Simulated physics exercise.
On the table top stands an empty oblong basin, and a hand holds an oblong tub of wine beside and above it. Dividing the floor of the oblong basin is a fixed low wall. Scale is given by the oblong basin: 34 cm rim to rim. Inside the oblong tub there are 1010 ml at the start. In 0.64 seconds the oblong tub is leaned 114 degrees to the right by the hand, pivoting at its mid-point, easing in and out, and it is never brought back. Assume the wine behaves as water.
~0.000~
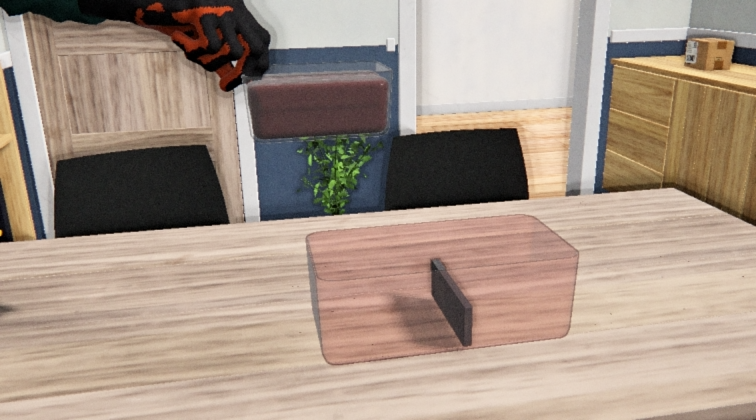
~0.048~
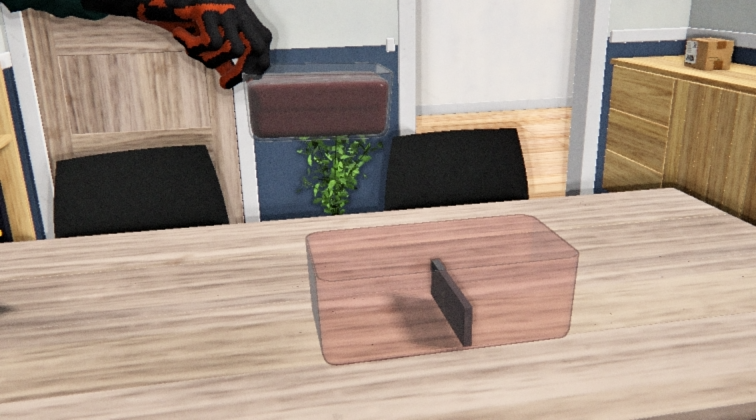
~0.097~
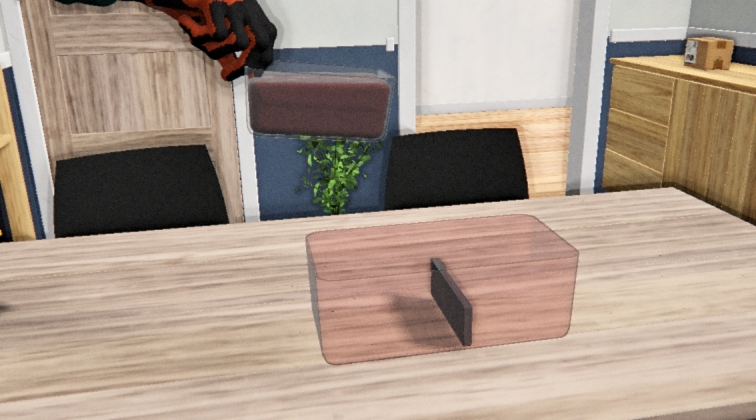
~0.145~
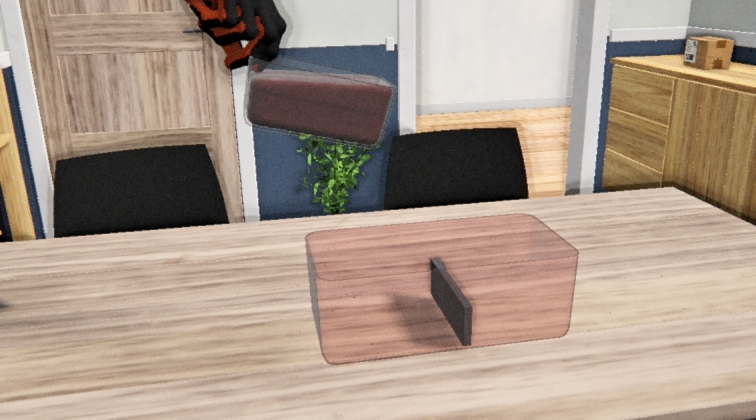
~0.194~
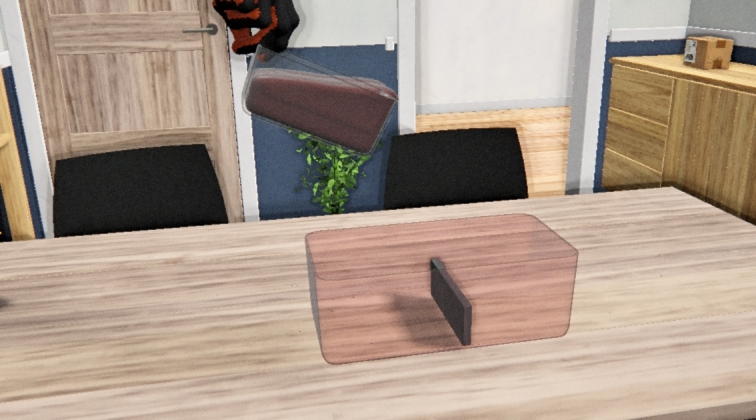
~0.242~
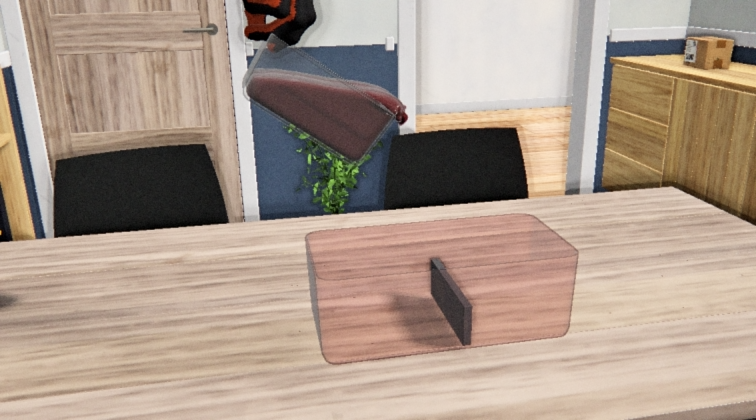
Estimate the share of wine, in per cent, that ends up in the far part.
About 28 per cent.
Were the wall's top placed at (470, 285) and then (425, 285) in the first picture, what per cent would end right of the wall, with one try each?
The first try gives 10 percent and the second 60 percent.
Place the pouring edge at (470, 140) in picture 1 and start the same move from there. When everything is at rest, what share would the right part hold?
In that case roughly 75 per cent.
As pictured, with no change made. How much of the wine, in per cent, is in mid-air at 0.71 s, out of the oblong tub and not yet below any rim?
Close to 8 per cent.
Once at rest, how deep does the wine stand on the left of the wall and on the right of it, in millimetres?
Left roughly 22 mm; right roughly 12 mm.
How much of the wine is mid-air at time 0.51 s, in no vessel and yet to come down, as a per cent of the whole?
Estimate: Some 56 % of the total.
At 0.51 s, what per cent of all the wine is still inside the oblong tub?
Roughly 10 %.
After 0.51 s the tilt is 103° and 9 per cent is still to pour, 15 is left of the wall and 19 right of it.
After 0.71 s the tilt is 114° and 1 per cent is still to pour, 61 is left of the wall and 26 right of it.
After 0.92 s the tilt is 114° and 0 per cent is still to pour, 61 is left of the wall and 27 right of it.
After 1.14 s the tilt is 114° and 0 per cent is still to pour, 63 is left of the wall and 28 right of it.
In the end 63 per cent lies left of the wall, 28 right of it and 10 outside.
